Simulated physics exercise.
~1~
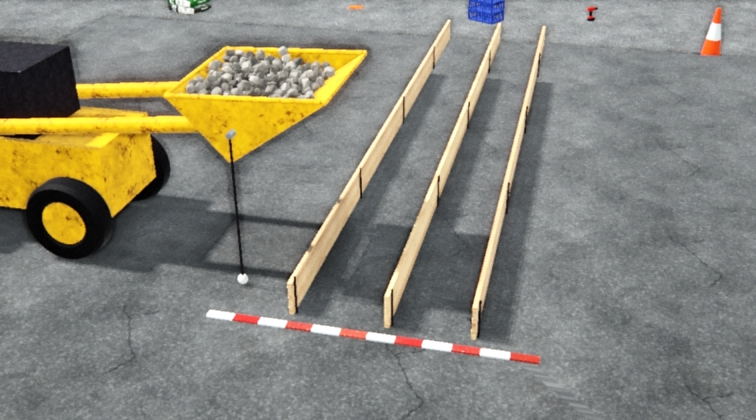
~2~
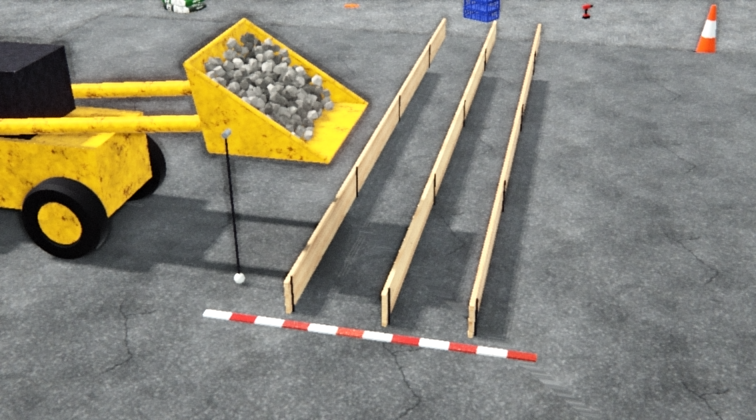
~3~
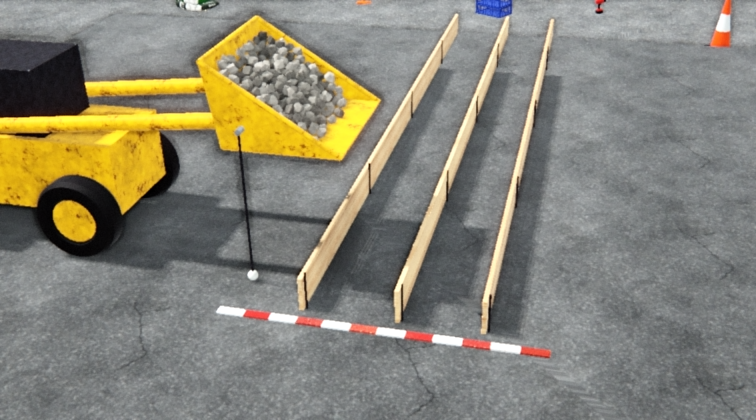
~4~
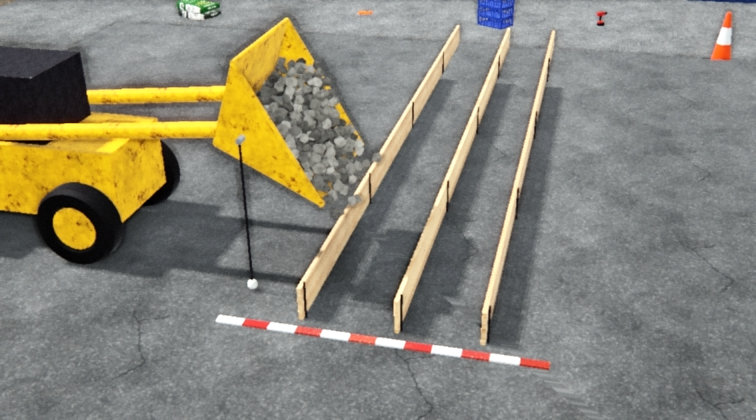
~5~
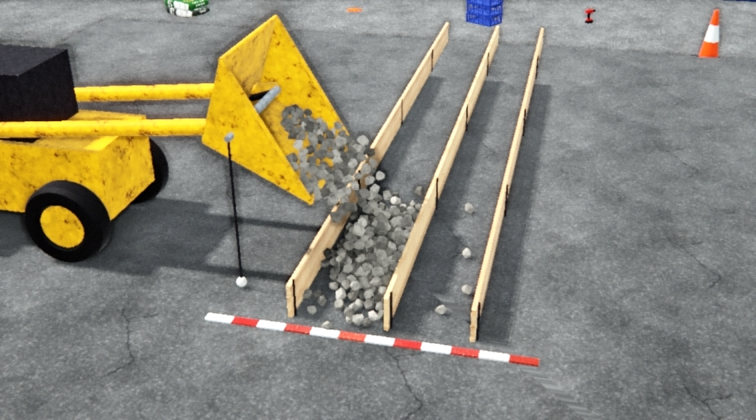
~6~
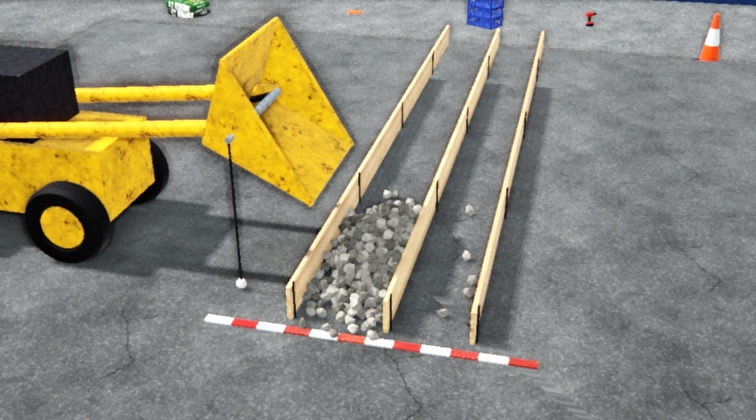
A yellow loader tipped its raised bucket of grey stones toward some wooden boards, paused, then tilted further and poured them out, leaving the bucket empty and nearly all the stones heaped between the first two boards, with a few beyond.
